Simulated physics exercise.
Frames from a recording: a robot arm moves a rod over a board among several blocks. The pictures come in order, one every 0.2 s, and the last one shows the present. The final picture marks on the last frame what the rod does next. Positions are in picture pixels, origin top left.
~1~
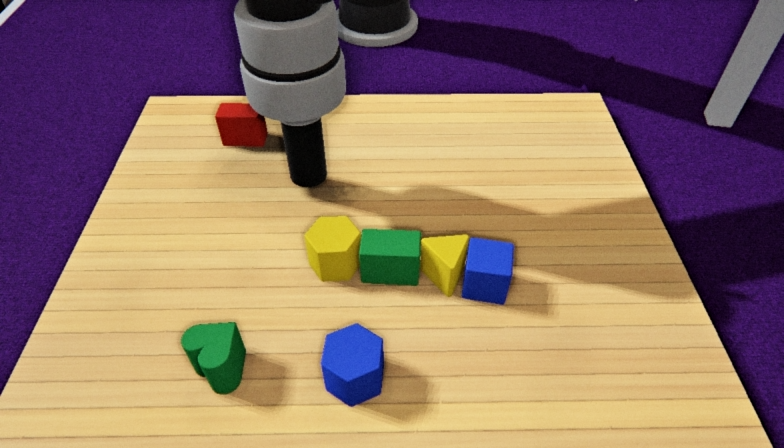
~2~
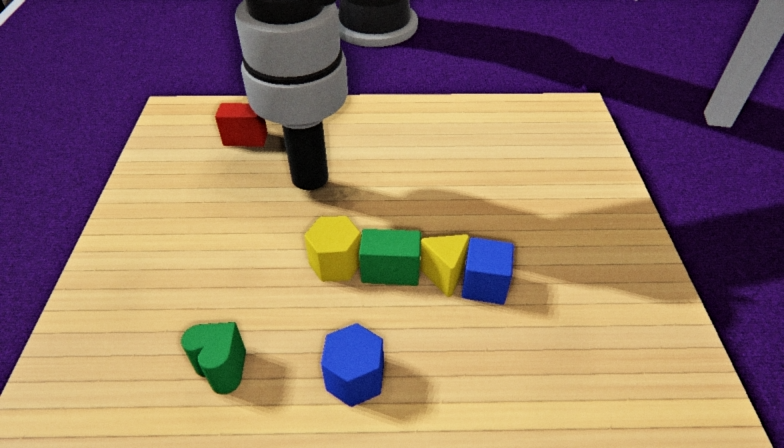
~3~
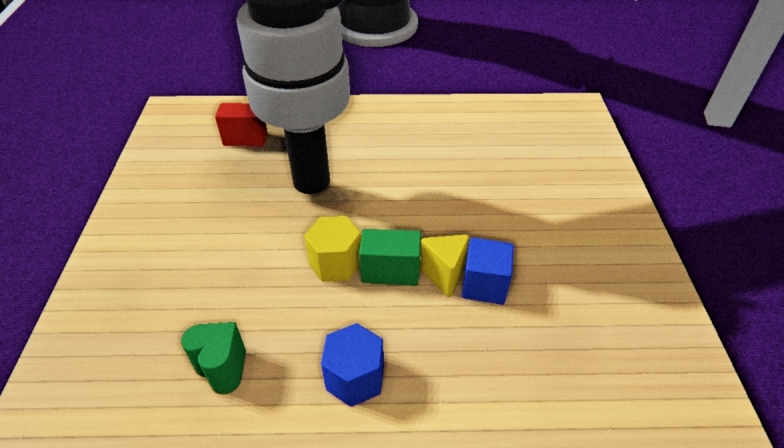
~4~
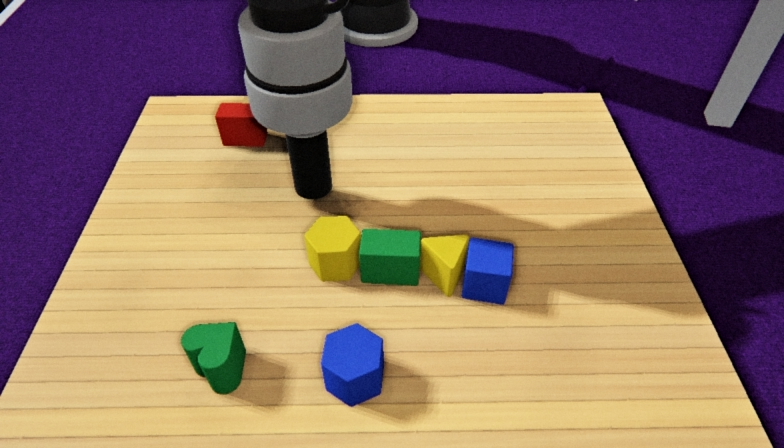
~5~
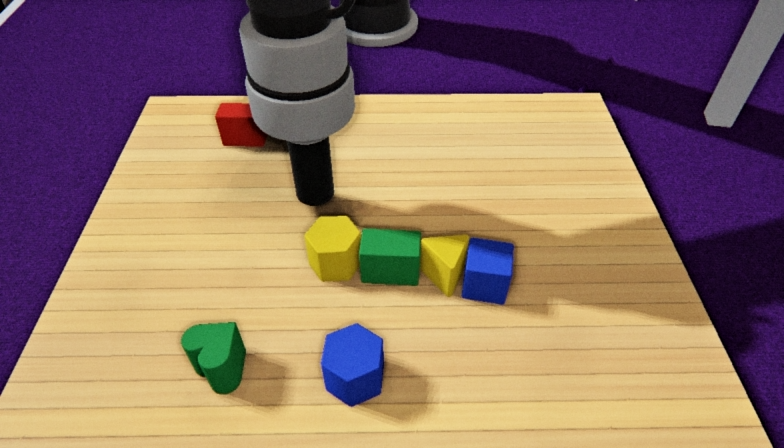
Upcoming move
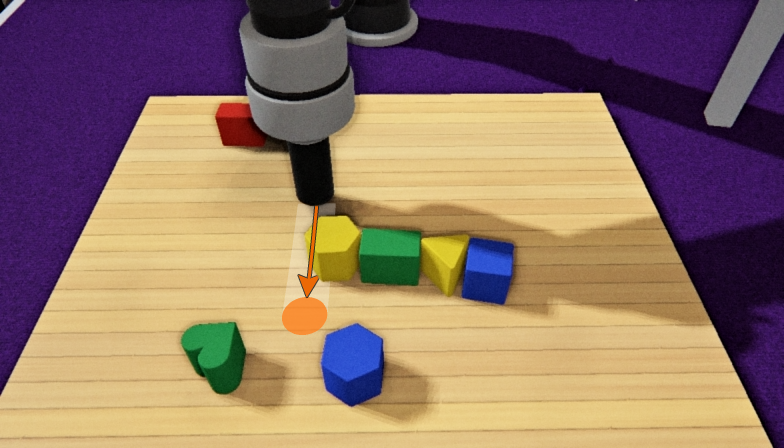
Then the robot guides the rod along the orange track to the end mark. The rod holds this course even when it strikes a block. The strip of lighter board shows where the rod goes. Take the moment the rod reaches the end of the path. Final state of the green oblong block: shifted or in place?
It is moved from its place.
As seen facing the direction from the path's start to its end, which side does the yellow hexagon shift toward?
Slides left.
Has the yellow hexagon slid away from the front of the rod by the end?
Yes, it checks out.
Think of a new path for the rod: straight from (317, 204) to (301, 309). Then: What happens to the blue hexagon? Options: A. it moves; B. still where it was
Correct choice: B.
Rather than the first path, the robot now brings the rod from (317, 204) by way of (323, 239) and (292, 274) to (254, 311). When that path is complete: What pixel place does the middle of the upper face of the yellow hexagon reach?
The centre of its top will be at (334, 256).
The drawn path runs in a line from (317, 204) to (305, 316).
The first path, step by step. One third of the way, rod (312, 226); yellow hexagon (334, 236).
Two thirds of the way, rod (308, 264); yellow hexagon (345, 264), turned 45° anticlockwise; green oblong block (399, 247), turned 20° anticlockwise; yellow triangle (452, 245).
At the end, rod (303, 306); yellow hexagon (351, 281), turned 85° anticlockwise; blue hexagon not moved; green oblong block (399, 248), turned 20° anticlockwise; yellow triangle (452, 245).
